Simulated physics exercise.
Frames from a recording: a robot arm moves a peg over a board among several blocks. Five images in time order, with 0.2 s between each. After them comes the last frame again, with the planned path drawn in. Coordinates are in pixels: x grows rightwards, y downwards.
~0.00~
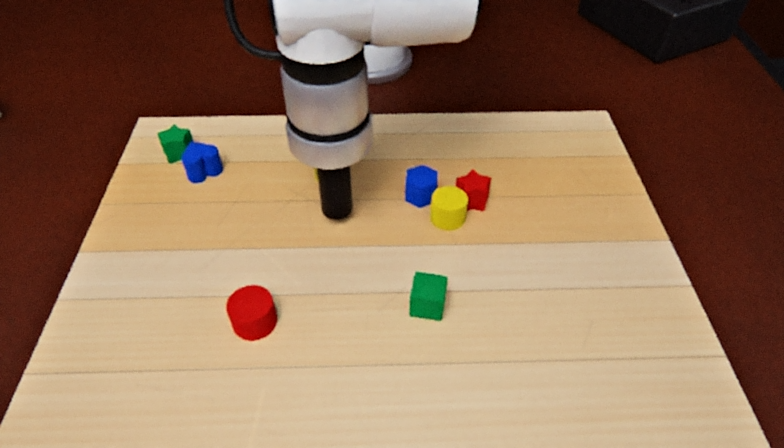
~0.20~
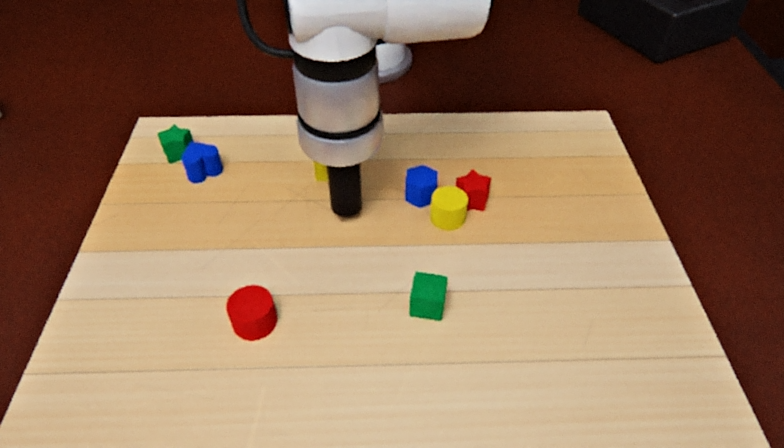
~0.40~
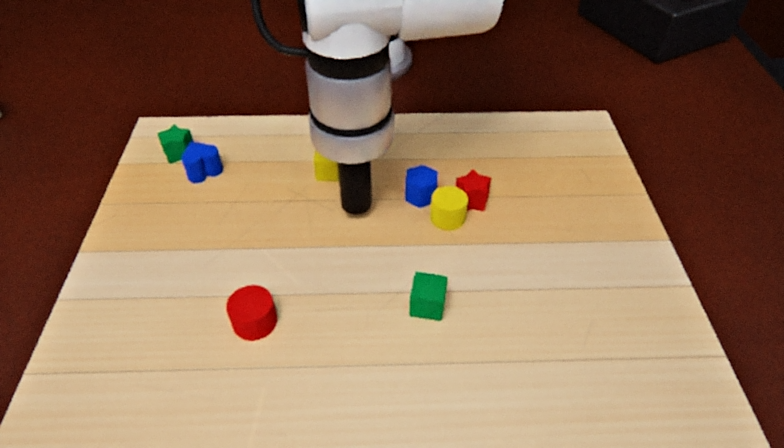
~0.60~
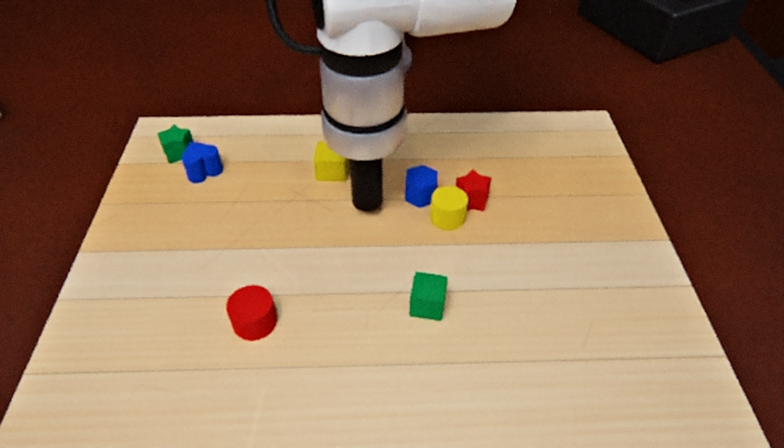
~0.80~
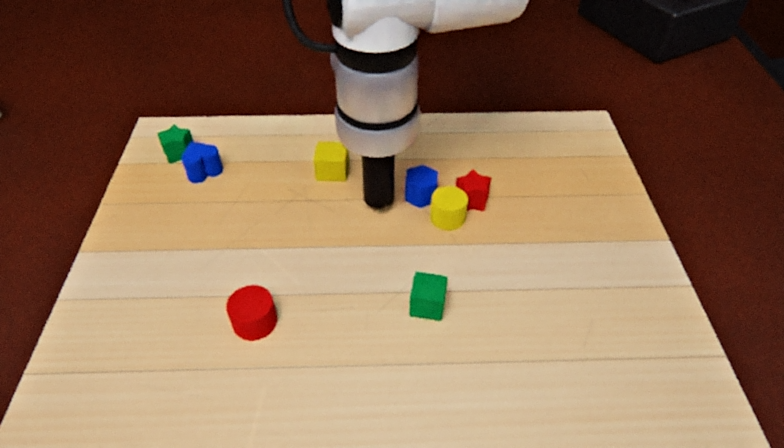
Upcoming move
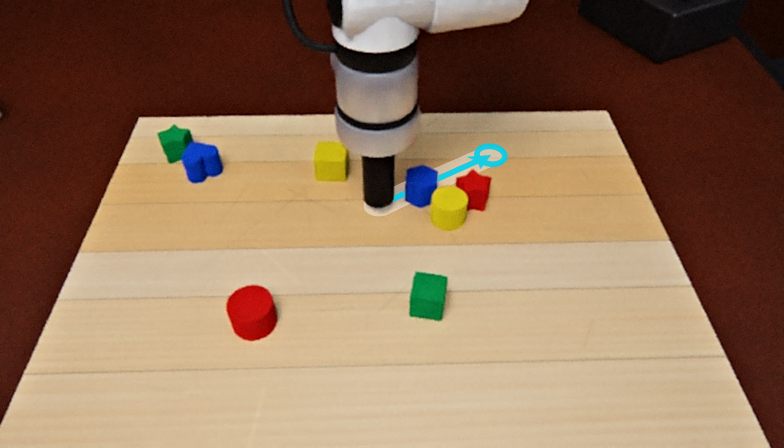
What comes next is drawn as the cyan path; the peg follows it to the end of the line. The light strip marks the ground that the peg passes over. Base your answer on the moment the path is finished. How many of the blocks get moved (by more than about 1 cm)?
I count two.
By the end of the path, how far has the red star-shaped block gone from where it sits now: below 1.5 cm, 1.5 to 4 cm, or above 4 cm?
Between 1.5 and 4 cm.
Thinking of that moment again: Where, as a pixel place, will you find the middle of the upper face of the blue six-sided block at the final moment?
The blue six-sided block ends near (483, 166).
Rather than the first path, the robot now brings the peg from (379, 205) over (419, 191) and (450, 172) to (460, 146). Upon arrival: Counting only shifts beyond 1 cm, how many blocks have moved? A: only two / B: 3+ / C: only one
That would be A.
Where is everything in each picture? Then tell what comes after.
In the first picture, tip of the peg at (337, 209), middles of tops, blue six-sided block at (422, 176), yellow circular block at (450, 198), red star-shaped block at (475, 181).
In the second picture, peg at (346, 206), nothing pushed.
In the third picture, peg at (357, 204), nothing pushed.
In the fourth picture, peg at (367, 201), nothing pushed.
In the fifth picture, peg at (379, 198), blue six-sided block at (422, 176), yellow circular block at (450, 198), red star-shaped block at (475, 181).
The line goes from (379, 205) directly to (491, 155).
On the path given first. One third of the way, peg at (419, 180); blue six-sided block at (451, 170), turned 15° clockwise; red star-shaped block at (483, 182).
Two thirds of the way, peg at (457, 163); blue six-sided block at (481, 167), turned 80° clockwise; red star-shaped block at (496, 185), turned 20° clockwise.
At the end, peg at (492, 147); blue six-sided block at (483, 166), turned 85° clockwise; yellow circular block unmoved; red star-shaped block at (496, 186), turned 20° clockwise.
